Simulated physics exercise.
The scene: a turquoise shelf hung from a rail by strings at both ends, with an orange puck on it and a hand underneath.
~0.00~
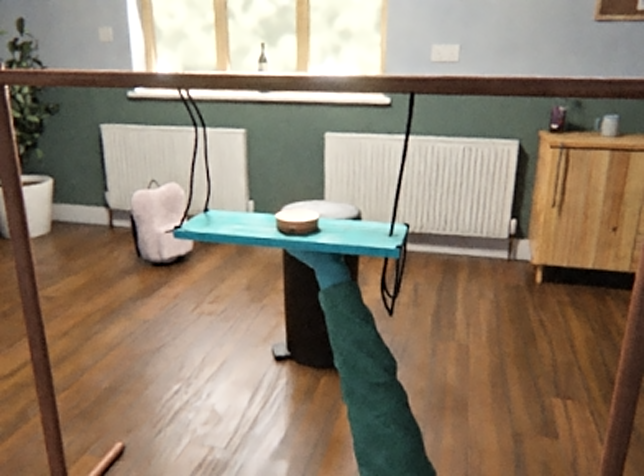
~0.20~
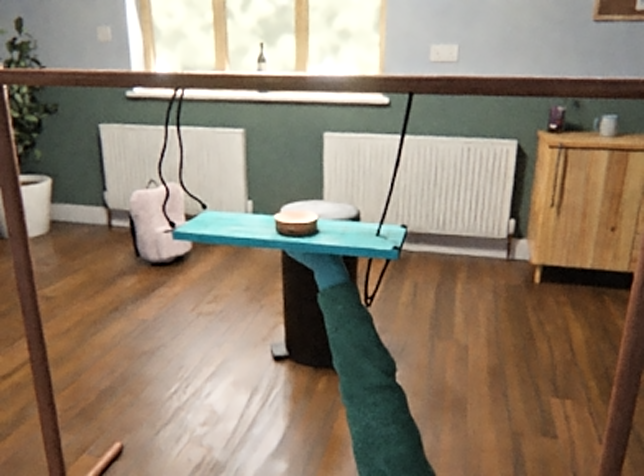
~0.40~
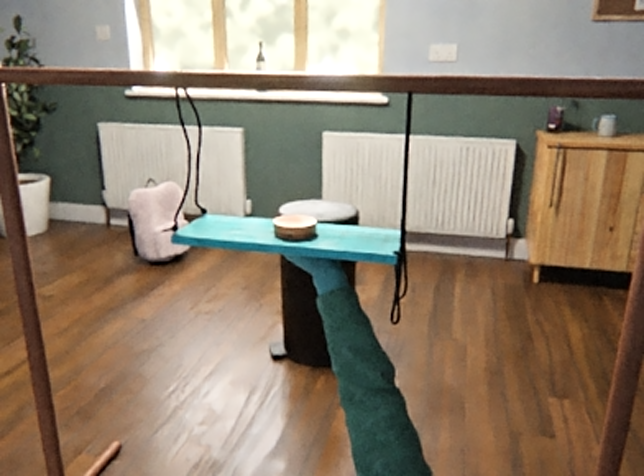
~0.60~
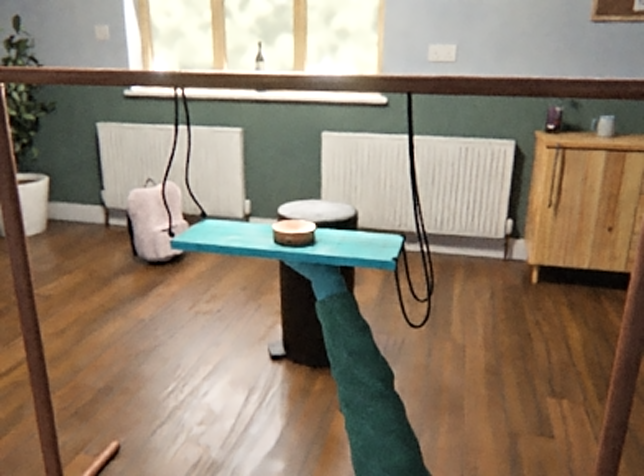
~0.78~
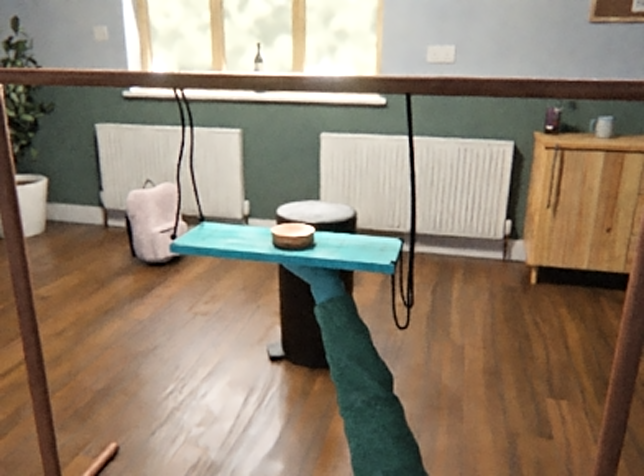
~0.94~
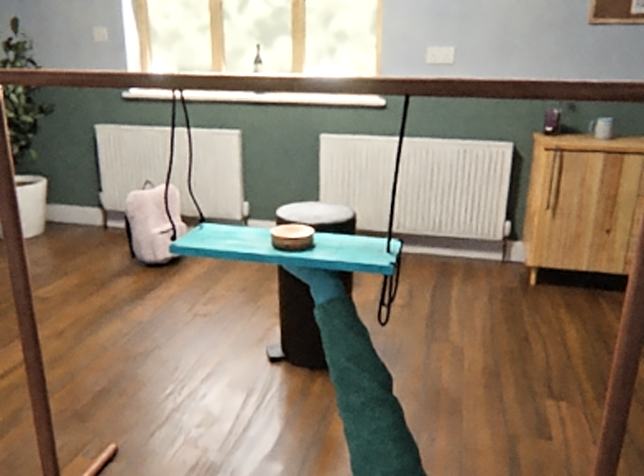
In this clip, a turquoise shelf hangs by strings from a rail with a round puck on it and a hand underneath; the shelf and puck lower slightly as the looped strings on the right swing and shift about.
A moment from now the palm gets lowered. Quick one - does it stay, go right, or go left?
It goes right.
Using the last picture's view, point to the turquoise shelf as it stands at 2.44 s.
Position at that moment: Near (261, 305).
After 1.36 s, board tipped 20° down to the right; puck sliding near (398, 319).
After 1.90 s, board tipped 34° down to the right; puck on the floor.
After 2.44 s, board tipped 37° down to the right; puck on the floor.
At rest, board tipped 40° down to the right; puck on the floor. The orange puck goes off on the right.
